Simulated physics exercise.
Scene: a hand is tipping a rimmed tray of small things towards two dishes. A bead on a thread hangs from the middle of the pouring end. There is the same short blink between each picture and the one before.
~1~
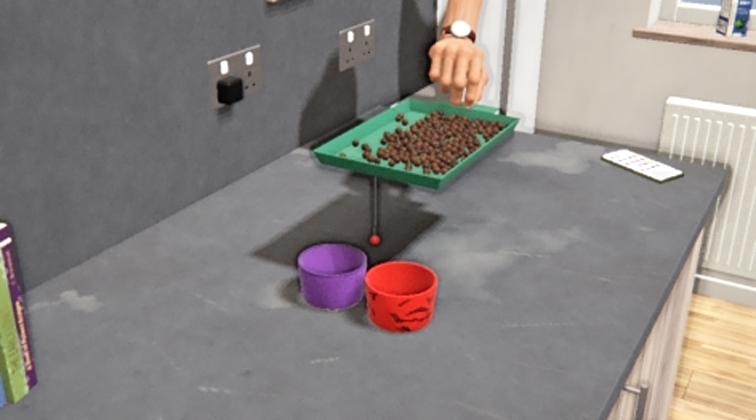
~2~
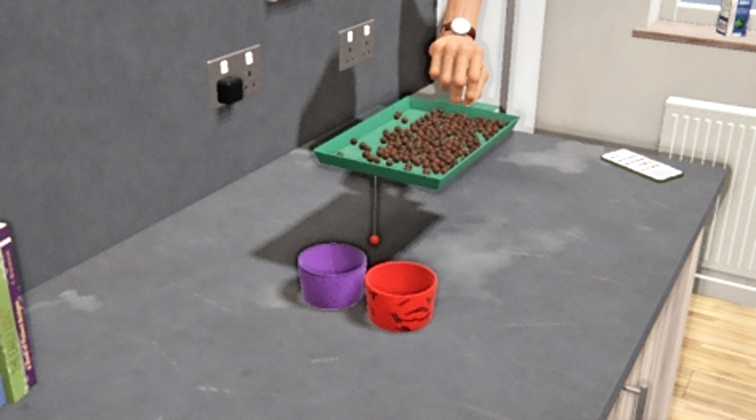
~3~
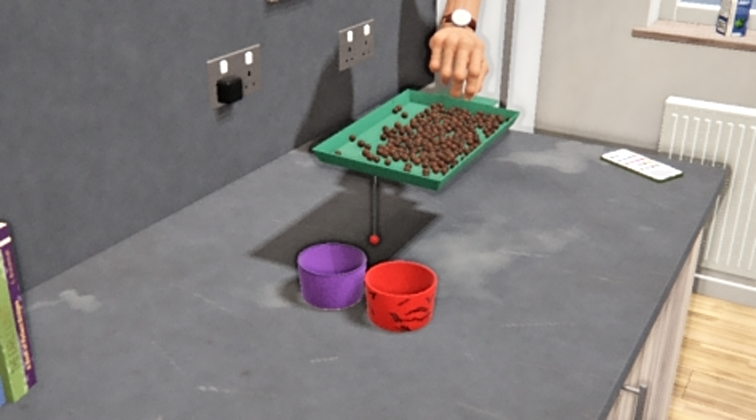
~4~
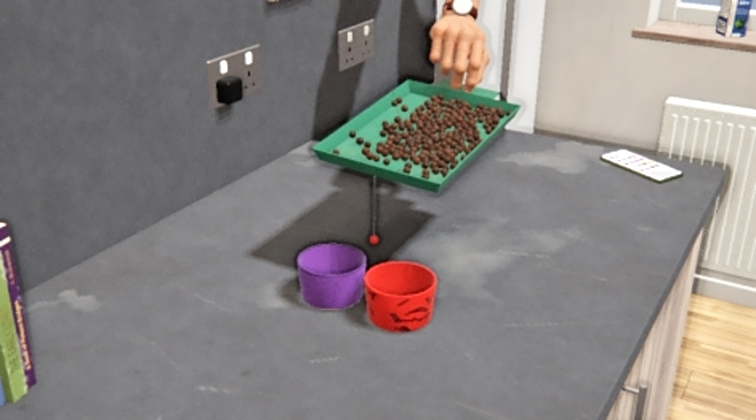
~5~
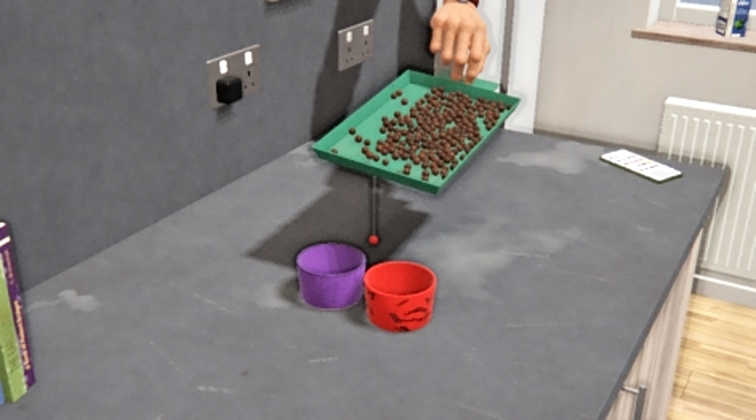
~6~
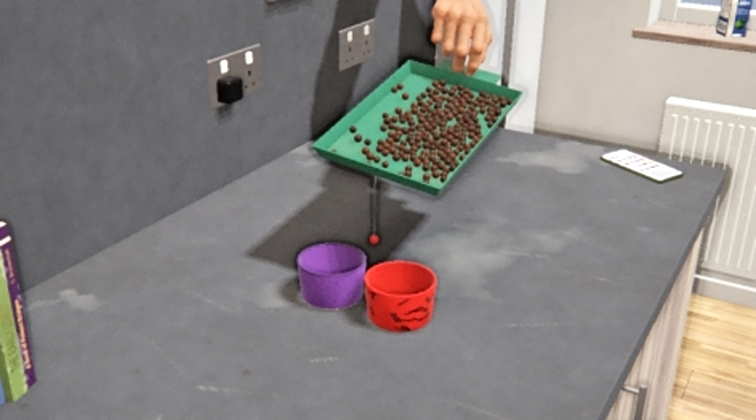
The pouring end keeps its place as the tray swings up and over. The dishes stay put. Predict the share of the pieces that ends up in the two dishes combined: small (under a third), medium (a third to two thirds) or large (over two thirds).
Medium.
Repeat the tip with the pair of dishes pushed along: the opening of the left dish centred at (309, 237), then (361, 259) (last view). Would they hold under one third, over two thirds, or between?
Trial 1 - less than a third. Trial 2 - more than two thirds.
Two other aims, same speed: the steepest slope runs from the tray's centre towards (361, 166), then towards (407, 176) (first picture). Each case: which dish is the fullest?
So, first the one on the left side, and second the one on the right side.
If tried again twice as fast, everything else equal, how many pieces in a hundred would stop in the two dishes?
It comes to 50 per cent or so.
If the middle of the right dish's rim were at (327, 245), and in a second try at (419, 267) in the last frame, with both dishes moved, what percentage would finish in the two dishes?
Respectively 0 % and 50 %.
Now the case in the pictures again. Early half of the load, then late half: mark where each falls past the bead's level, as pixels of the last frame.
Earlier portion about (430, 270); later portion about (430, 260).
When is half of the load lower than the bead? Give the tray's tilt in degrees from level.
Angle: Close to 65°.
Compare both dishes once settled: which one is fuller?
Result - fuller dish: Right-side dish.
Just after the last frame, tray tipped steeply; roughly two thirds on the tray; about a tenth in the right dish; about a tenth outside both; about a tenth in the air.
A moment on, tray tipped right over; roughly half in the right dish; just a few in the left dish; roughly half outside both; just a few in the air.
Further on, tray tipped past a quarter turn; roughly half in the right dish; just a few in the left dish; roughly half outside both.
When it is over, tray tipped past a quarter turn; roughly half in the right dish; just a few in the left dish; roughly half outside both.
